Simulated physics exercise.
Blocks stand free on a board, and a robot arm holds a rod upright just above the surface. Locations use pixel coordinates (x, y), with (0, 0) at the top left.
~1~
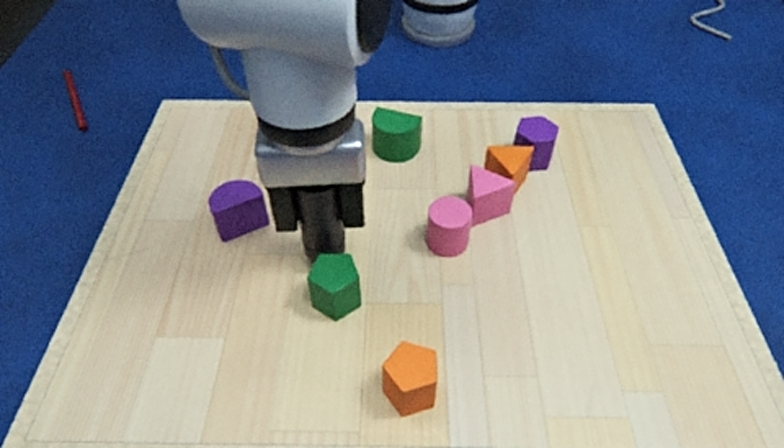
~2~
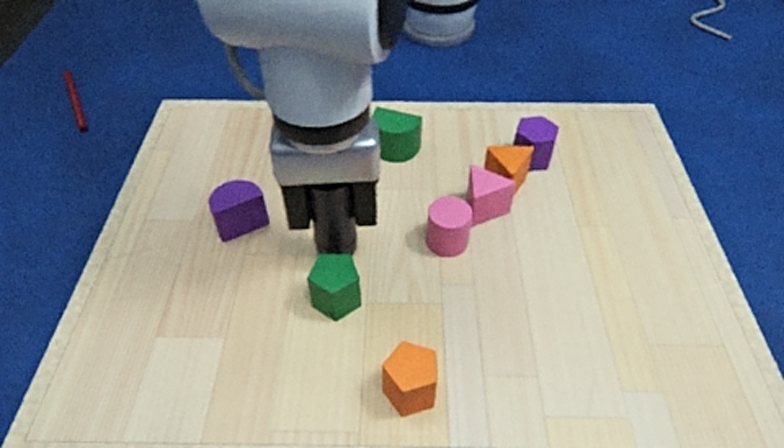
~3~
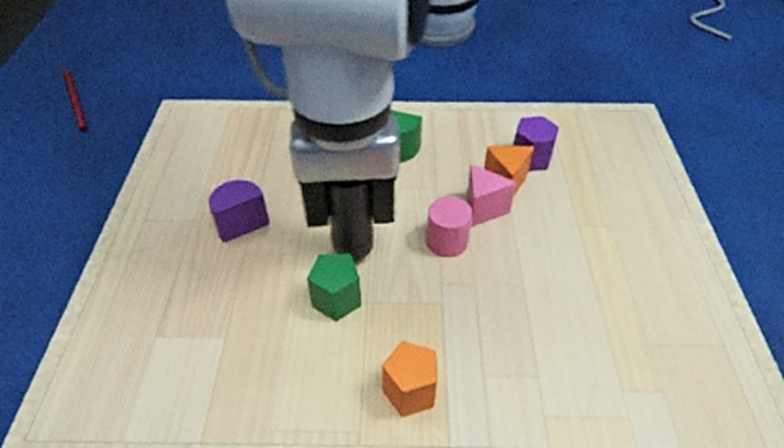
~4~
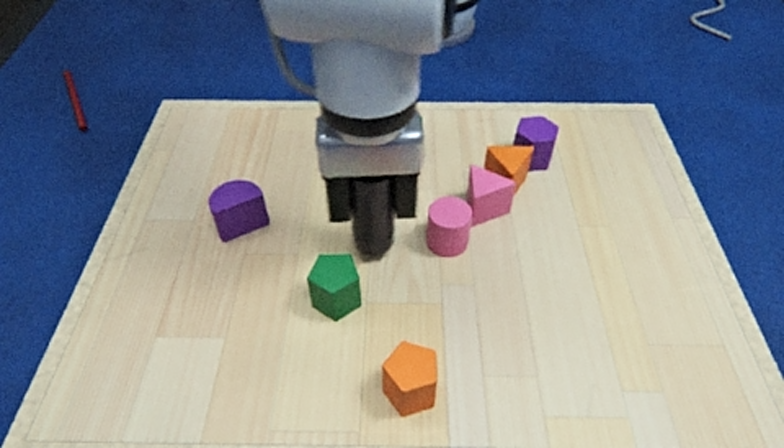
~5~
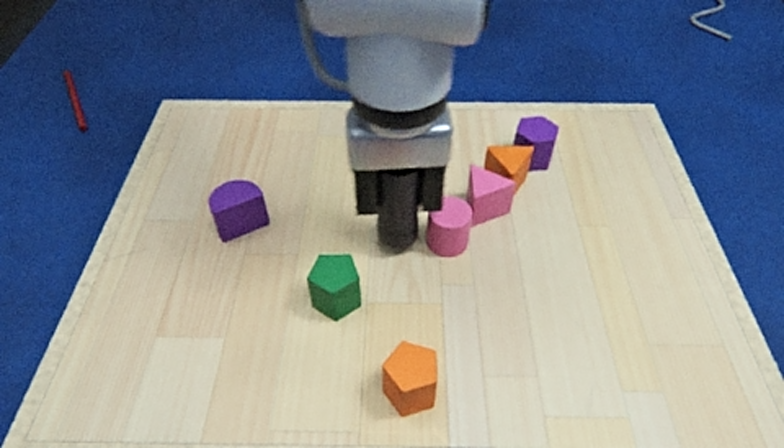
The robot arm moves its rod right, from behind the green pentagon toward the pink round block.
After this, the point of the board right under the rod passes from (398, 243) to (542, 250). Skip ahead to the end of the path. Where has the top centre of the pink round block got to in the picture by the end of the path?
At roughly (594, 218).
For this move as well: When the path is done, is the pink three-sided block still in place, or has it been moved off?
The pink three-sided block is moved.
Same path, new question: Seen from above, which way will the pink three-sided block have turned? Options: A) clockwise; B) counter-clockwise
The answer is B.
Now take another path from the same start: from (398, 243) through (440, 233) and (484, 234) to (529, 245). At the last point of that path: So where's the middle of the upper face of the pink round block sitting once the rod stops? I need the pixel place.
The centre of its top face lies at (565, 244).
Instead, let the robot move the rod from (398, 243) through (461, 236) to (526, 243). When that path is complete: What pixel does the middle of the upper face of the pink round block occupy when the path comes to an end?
The middle of its upper face will lie at (571, 235).
On the path given first. One third of the way, rod (447, 237); pink round block (492, 213); pink three-sided block (500, 178), turned 25° anticlockwise; orange three-sided block (512, 152).
Two thirds of the way, rod (497, 239); pink round block (545, 217); pink three-sided block (518, 185), turned 70° anticlockwise; orange three-sided block (512, 150), turned 15° anticlockwise.
At the end, rod (544, 241); green pentagon still; pink round block (594, 218); pink three-sided block (518, 185), turned 70° anticlockwise; orange three-sided block (512, 150), turned 15° anticlockwise.
